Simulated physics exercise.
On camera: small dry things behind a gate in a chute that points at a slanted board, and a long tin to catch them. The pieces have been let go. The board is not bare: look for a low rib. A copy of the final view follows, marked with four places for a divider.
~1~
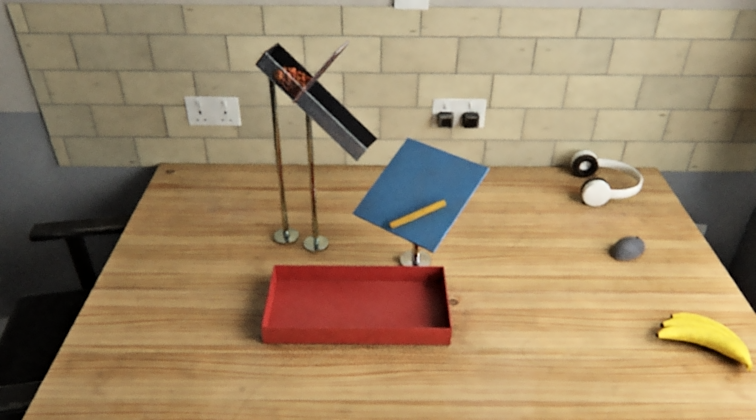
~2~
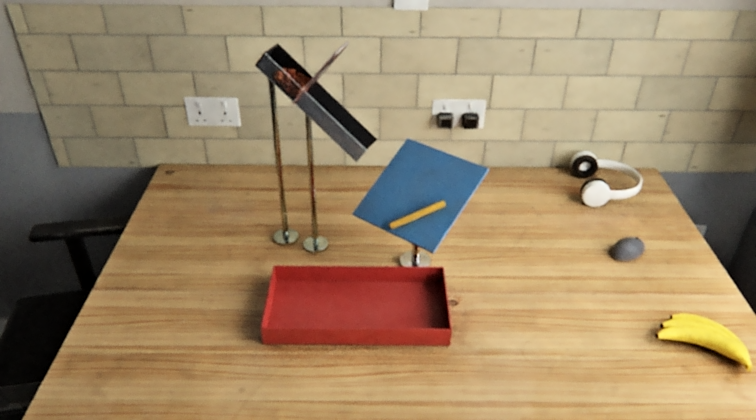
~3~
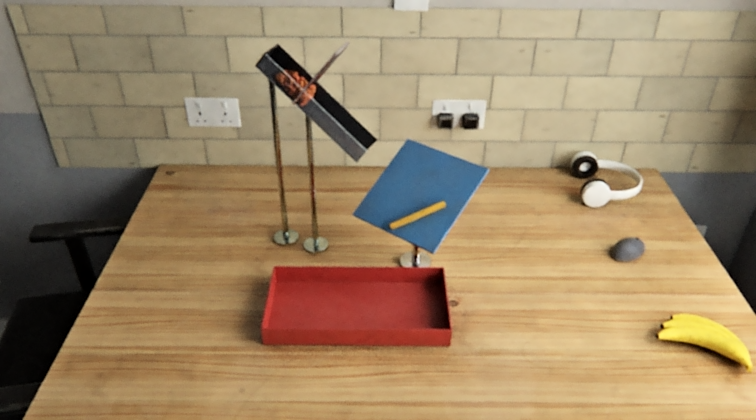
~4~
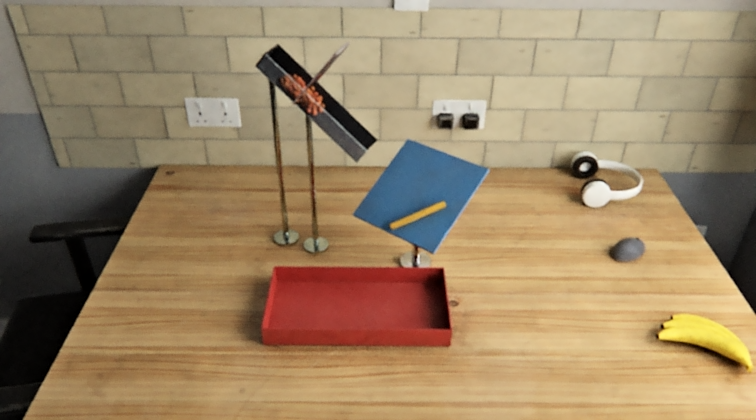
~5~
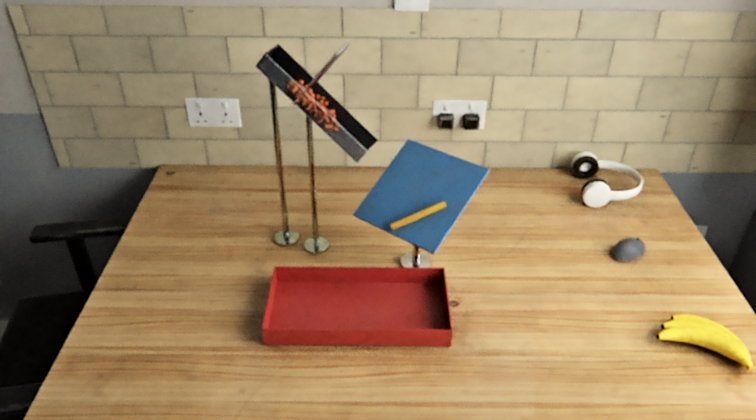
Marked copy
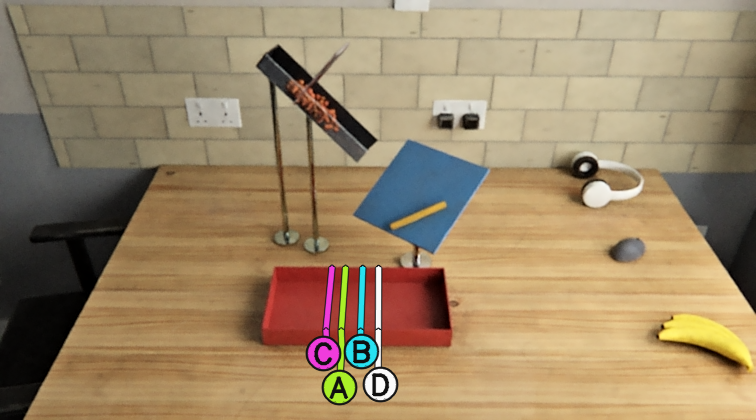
Small orange-red pieces slid down a dark, sloping chute on two thin stands, spreading out as they went, while the tilted blue board with its yellow strip and the empty red tray stayed still.
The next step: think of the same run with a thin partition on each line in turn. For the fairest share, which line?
Take B.
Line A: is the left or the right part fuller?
Right.
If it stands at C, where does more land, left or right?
Right.
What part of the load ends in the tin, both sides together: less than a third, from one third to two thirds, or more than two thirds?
It is more than two thirds.
On the marked copy, line A crosses the front rim at (341, 329); line B crosses the front rim at (360, 329); line C crosses the front rim at (326, 329); line D crosses the front rim at (378, 330).
For line A, of what is caught, a stray few on the left of the divider, nearly all on the right.
For line B, of what is caught, about half on the left of the divider, about half on the right.
For line C, of what is caught, a stray few on the left of the divider, nearly all on the right.
For line D, of what is caught, nearly all on the left of the divider, a small part on the right.
